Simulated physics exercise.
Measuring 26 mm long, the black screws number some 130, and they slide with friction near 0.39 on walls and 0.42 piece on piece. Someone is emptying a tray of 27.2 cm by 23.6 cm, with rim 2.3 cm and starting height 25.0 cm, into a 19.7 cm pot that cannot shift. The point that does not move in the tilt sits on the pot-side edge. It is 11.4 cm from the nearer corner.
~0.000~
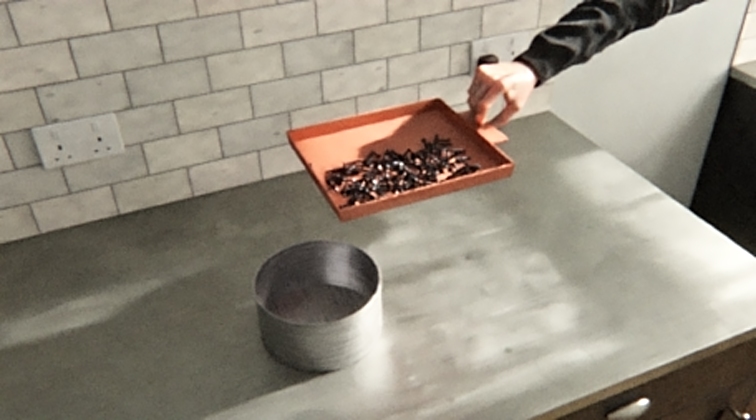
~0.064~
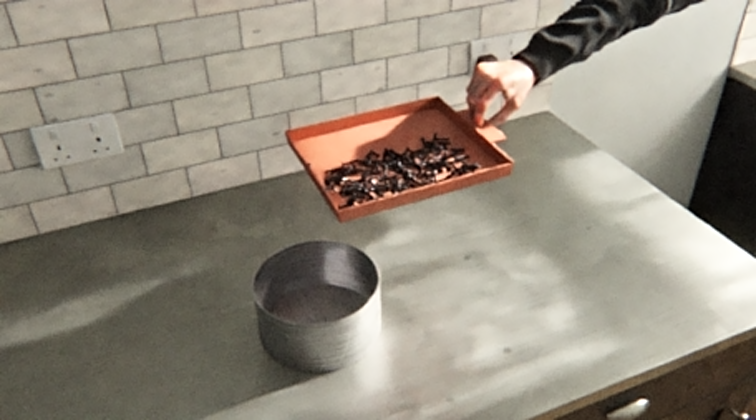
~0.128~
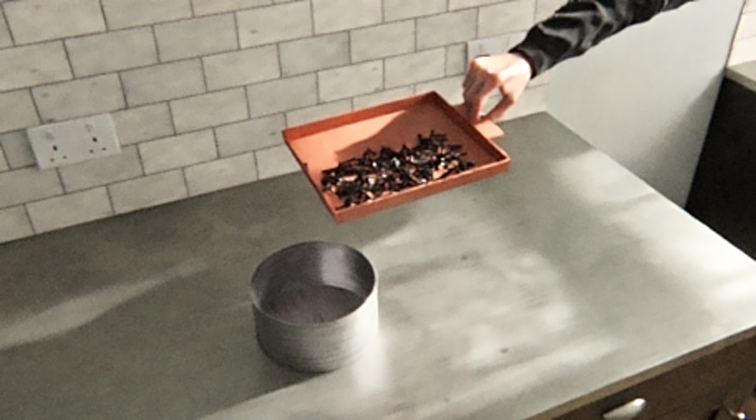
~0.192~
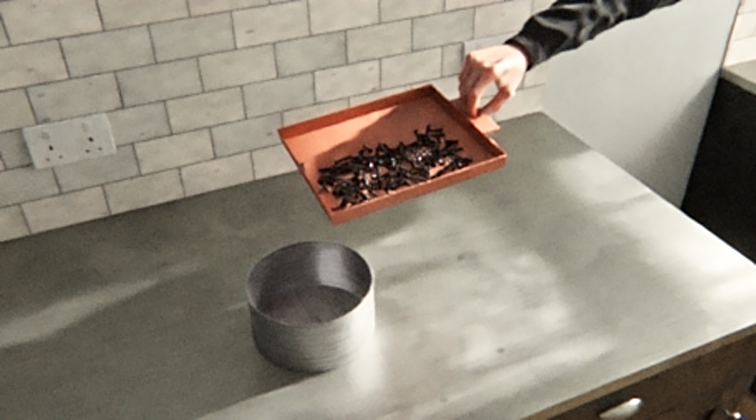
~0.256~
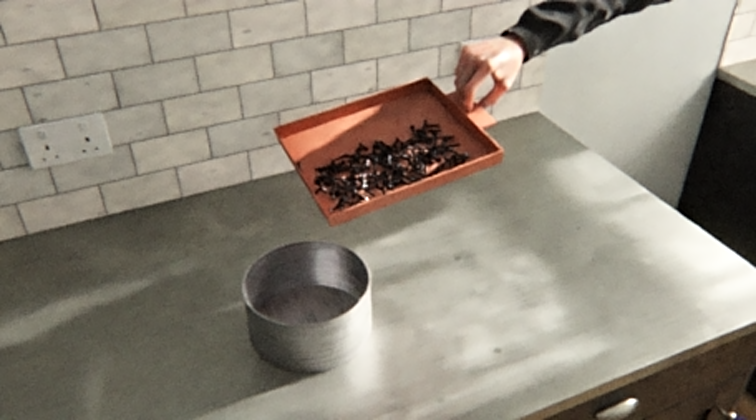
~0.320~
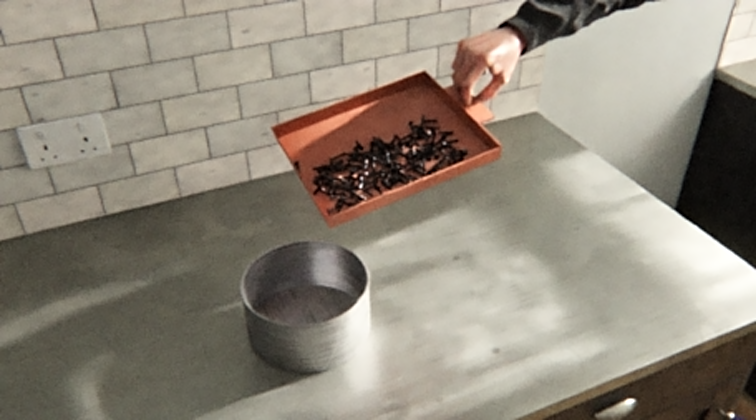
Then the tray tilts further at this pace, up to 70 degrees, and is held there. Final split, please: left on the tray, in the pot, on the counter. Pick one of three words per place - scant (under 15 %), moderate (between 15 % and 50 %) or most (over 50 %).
My call is left on the tray: Most, pot: Moderate, counter: Scant.
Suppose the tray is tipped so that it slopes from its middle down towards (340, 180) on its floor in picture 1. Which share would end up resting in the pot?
40 %.
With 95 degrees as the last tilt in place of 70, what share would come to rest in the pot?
Roughly 95 percent.
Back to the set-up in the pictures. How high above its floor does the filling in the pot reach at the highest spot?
It gets to about 1.5 cm.
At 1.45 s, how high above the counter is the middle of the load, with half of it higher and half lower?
Roughly 26 centimetres.
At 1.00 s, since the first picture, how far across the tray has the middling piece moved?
Roughly 5 cm.
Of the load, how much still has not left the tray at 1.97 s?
About 70%.
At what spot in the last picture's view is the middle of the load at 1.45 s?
Load centre, approx.: (339, 199) px.
After 1.00 s, tilt 39 degrees; the tray holds 100 %, the pot 0 %.
Then, at 1.45 s, tilt 57 degrees; the tray holds 100 %, the pot 0 %.
After 1.97 s, tilt 70 degrees; the tray holds 70 %, the pot 20 %.
At rest (3.0 s), tray 60 %, pot 35 %, counter 5 %.
